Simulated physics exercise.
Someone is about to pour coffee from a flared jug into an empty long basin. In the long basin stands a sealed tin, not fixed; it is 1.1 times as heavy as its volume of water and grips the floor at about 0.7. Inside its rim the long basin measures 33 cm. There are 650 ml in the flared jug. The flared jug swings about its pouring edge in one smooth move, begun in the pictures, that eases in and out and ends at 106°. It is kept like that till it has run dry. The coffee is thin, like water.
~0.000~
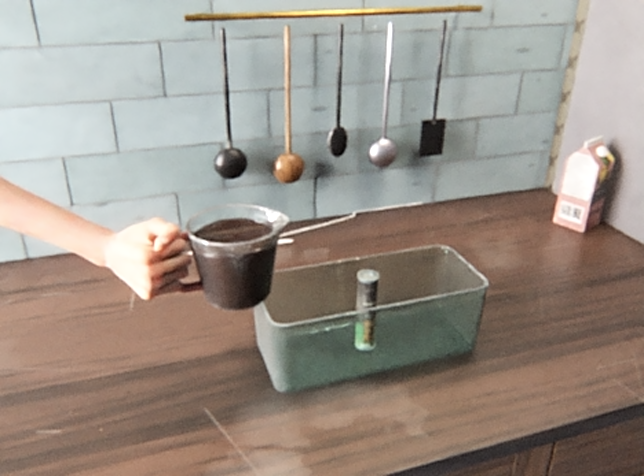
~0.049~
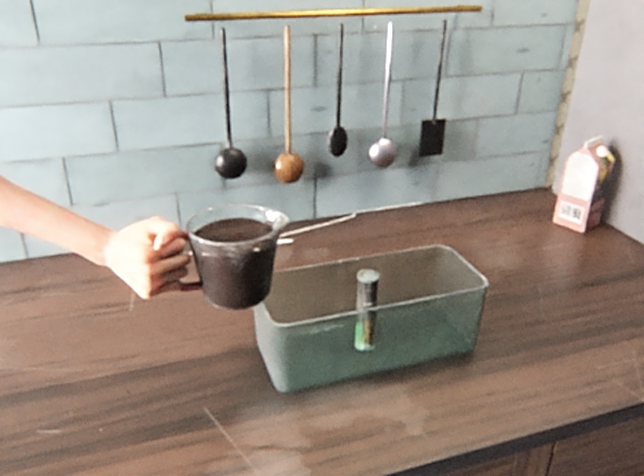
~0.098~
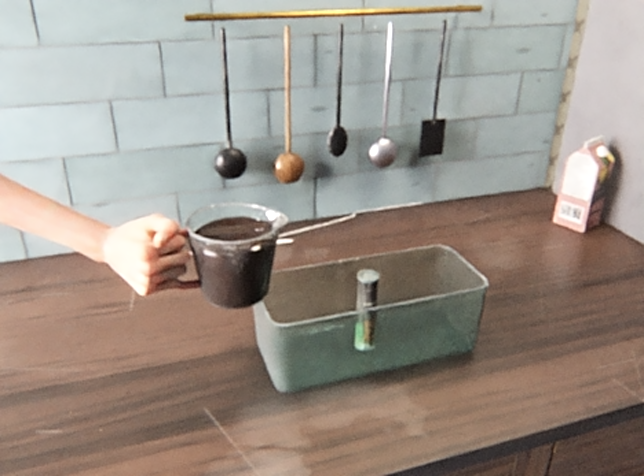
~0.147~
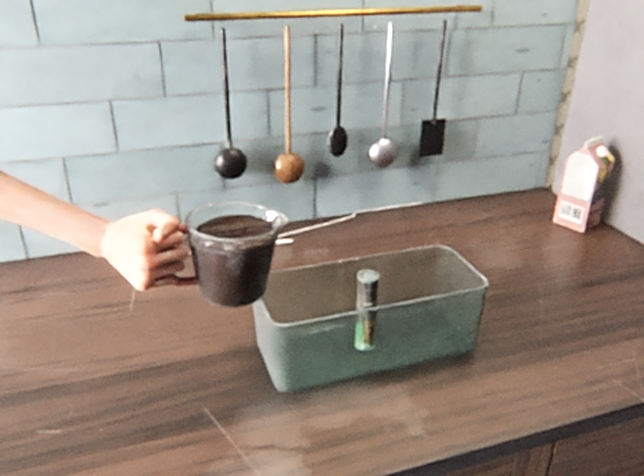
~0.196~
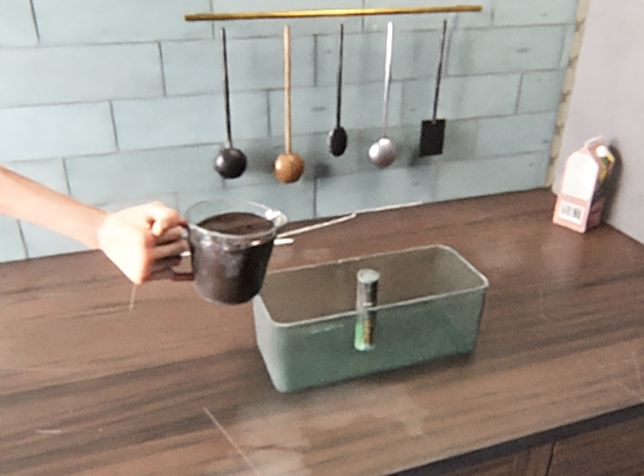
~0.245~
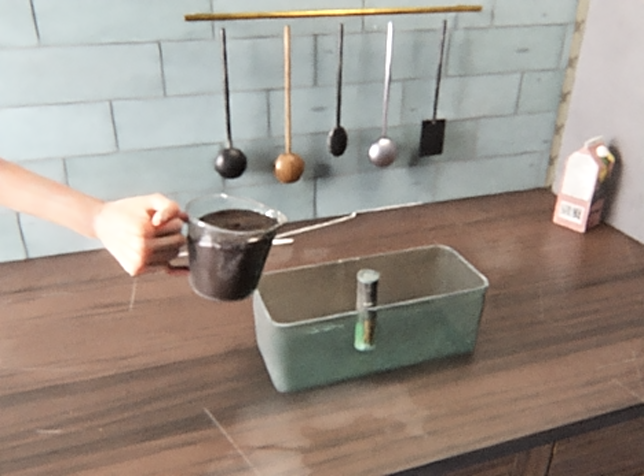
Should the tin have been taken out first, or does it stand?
The tin falls.
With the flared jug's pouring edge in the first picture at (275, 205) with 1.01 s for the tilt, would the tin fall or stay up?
Then it falls.
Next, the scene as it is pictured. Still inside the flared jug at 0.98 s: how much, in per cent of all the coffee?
About 14 per cent.
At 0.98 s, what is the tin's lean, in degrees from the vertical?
About 0°.
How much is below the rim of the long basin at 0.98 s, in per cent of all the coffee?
About 60 per cent.
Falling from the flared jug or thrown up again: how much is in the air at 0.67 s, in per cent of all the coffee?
Near 22 in a hundred.
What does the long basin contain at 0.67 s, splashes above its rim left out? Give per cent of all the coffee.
Near 6 in a hundred.
After 0.67 s the tilt is 66° and 73 per cent is still to pour; the tin stands where it began.
After 0.98 s the tilt is 100° and 14 per cent is still to pour; the tin stands 2 cm from where it began.
After 1.30 s the tilt is 106° and 0 per cent is still to pour; the tin lies on its side.
After 1.65 s the tilt is 106° and 0 per cent is still to pour; the tin lies on its side.
In the end the tin lies on its side.
